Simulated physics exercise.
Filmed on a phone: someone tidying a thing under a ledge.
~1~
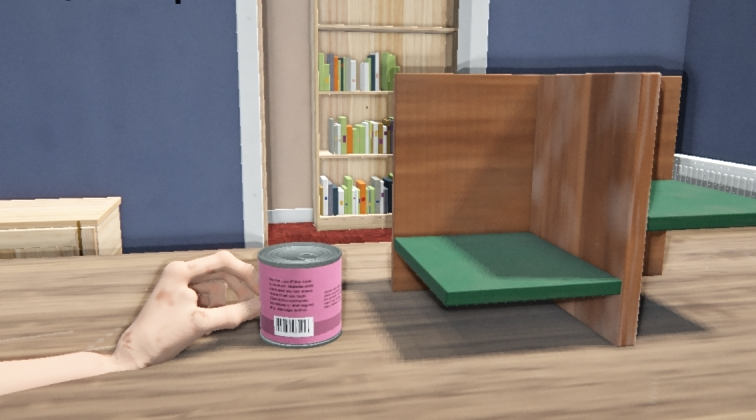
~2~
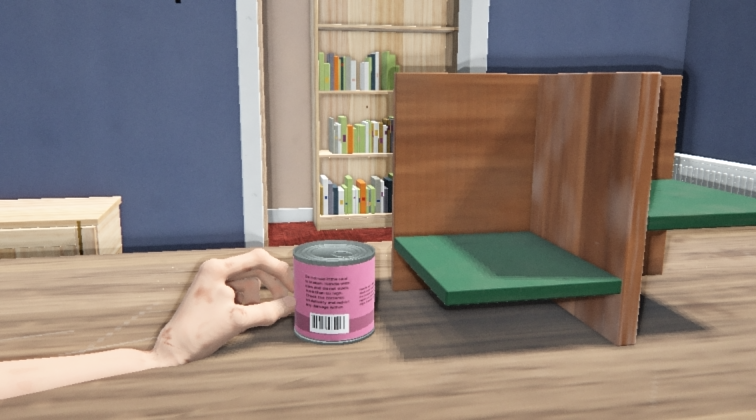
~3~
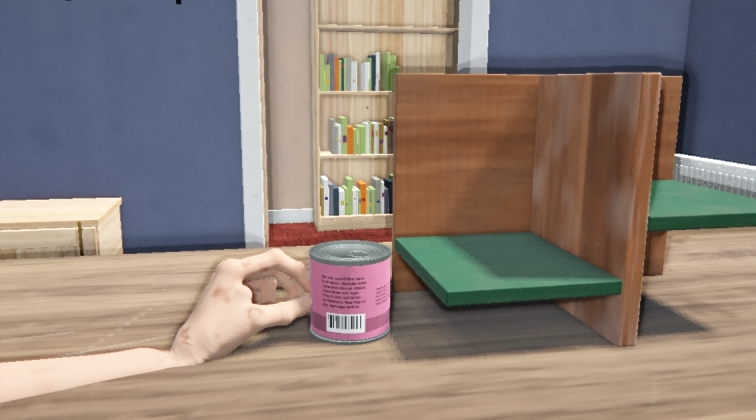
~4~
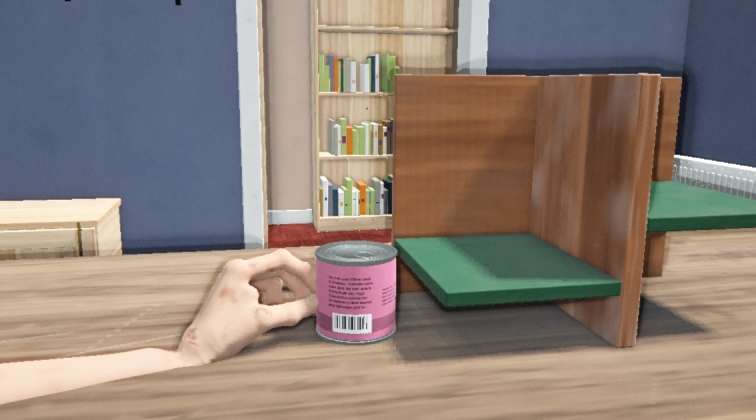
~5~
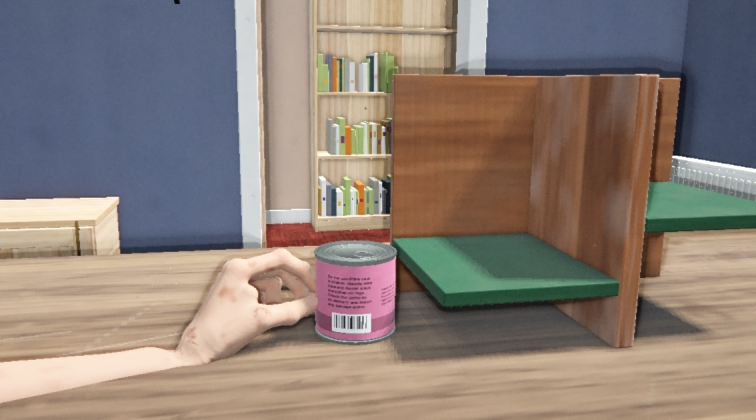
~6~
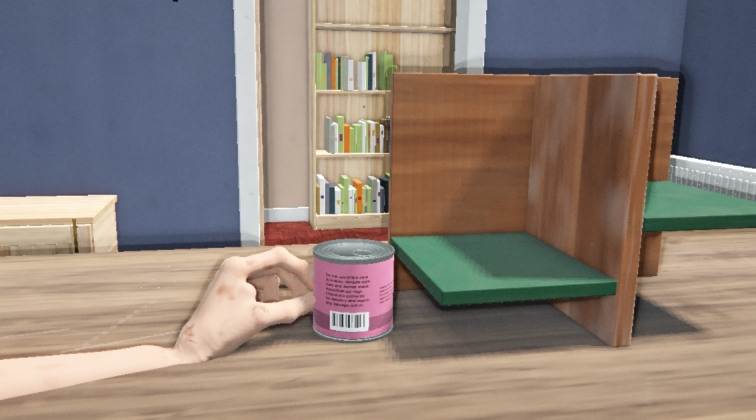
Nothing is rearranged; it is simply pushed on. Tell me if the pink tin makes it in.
Here the pink tin stops at the shelf.
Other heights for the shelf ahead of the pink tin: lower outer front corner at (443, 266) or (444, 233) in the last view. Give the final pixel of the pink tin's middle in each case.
It ends around (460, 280) and (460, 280).
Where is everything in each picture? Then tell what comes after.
Hand sliding it forward; pink tin (301, 293); shelf (580, 196), in the first frame.
Hand sliding it forward; pink tin (334, 290); shelf (580, 195), in the second frame.
Hand sliding it forward; pink tin (351, 290); shelf (580, 196), in the third frame.
Hand sliding it forward; pink tin (356, 290); shelf (580, 197), in the fourth frame.
Hand sliding it forward; pink tin (355, 290); shelf (578, 197), in the fifth frame.
Hand sliding it forward; pink tin (353, 288); shelf (576, 197), in the sixth frame.
Then, 0.20 s on from there, pink tin sliding up to the opening near (364, 288).
Then, 0.38 s on from there, pink tin stopped at the opening near (374, 287).
In the end, the pink tin catches on the edge, near (374, 287).
